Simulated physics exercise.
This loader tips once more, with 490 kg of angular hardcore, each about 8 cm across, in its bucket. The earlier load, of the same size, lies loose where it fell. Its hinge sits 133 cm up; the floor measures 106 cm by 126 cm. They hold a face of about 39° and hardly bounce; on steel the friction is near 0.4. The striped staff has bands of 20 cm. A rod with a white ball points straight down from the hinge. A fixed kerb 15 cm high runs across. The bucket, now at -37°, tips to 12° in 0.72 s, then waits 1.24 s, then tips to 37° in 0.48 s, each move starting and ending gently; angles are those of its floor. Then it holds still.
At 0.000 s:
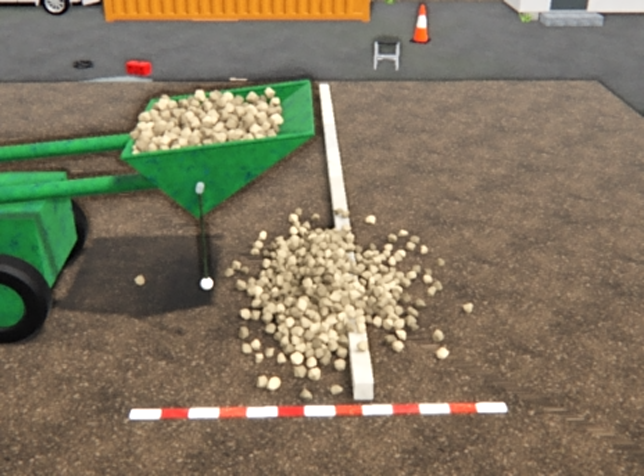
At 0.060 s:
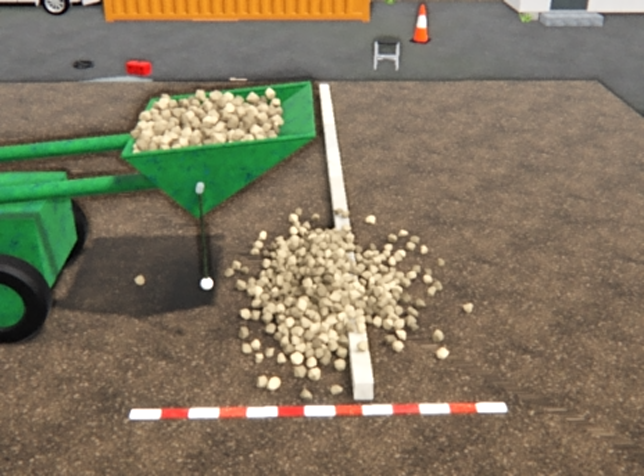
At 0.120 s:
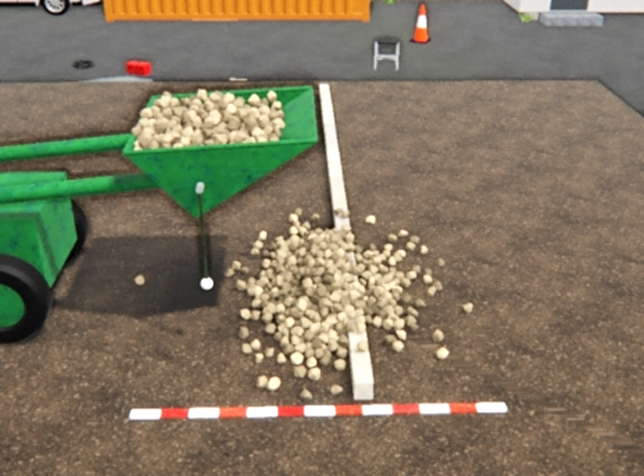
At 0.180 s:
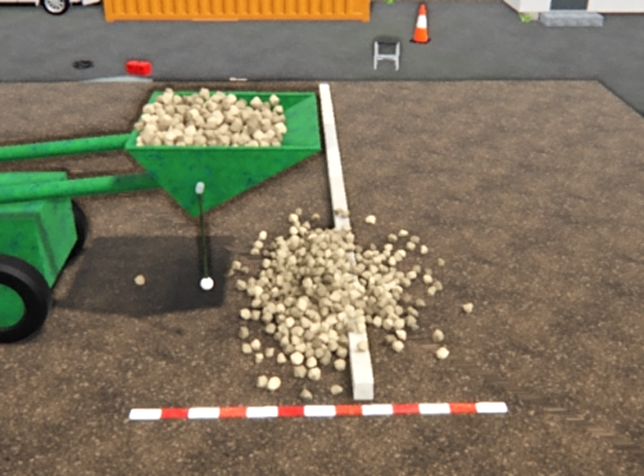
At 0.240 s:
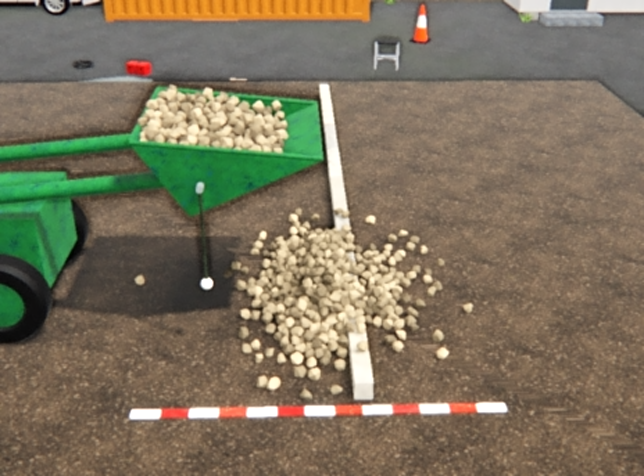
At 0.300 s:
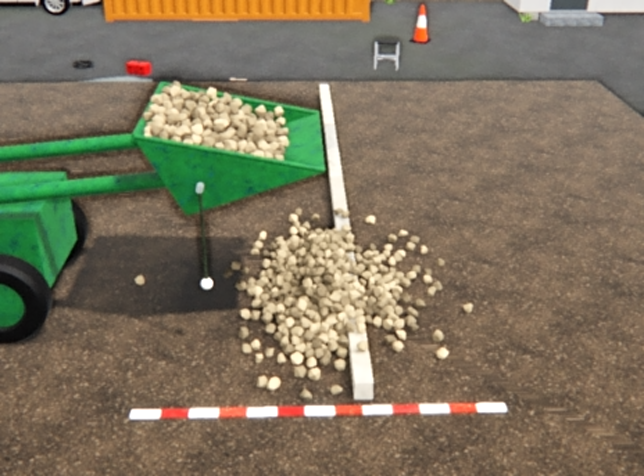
Green loader bucket full of pale stones slowly tilting its front edge down, beside a still heap lying across a white kerb.
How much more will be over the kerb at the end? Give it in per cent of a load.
About 34 per cent.
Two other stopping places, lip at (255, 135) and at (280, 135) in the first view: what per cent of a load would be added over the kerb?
About 0 and 5 per cent.
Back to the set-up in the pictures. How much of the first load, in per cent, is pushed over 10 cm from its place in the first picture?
About 5 per cent.
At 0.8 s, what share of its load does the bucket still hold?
Roughly 100 per cent is still inside.
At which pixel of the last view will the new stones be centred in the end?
Their middle is at about (326, 274).
After 0.5 s the floor is at 4°; in per cent of one load, 100 in the bucket, 86 on this side of the kerb, 15 over the kerb; the foremost stones are at (433, 273).
After 0.8 s the floor is at 12°; in per cent of one load, 100 in the bucket, 86 on this side of the kerb, 15 over the kerb; the foremost stones are at (433, 273).
After 2.9 s the floor is at 37°; in per cent of one load, 39 in the bucket, 141 on this side of the kerb, 20 over the kerb; the foremost stones are at (439, 283).
After 5.7 s the floor is at 37°; in per cent of one load, 0 in the bucket, 151 on this side of the kerb, 49 over the kerb; the foremost stones are at (458, 287). Net gain over the kerb, 34.
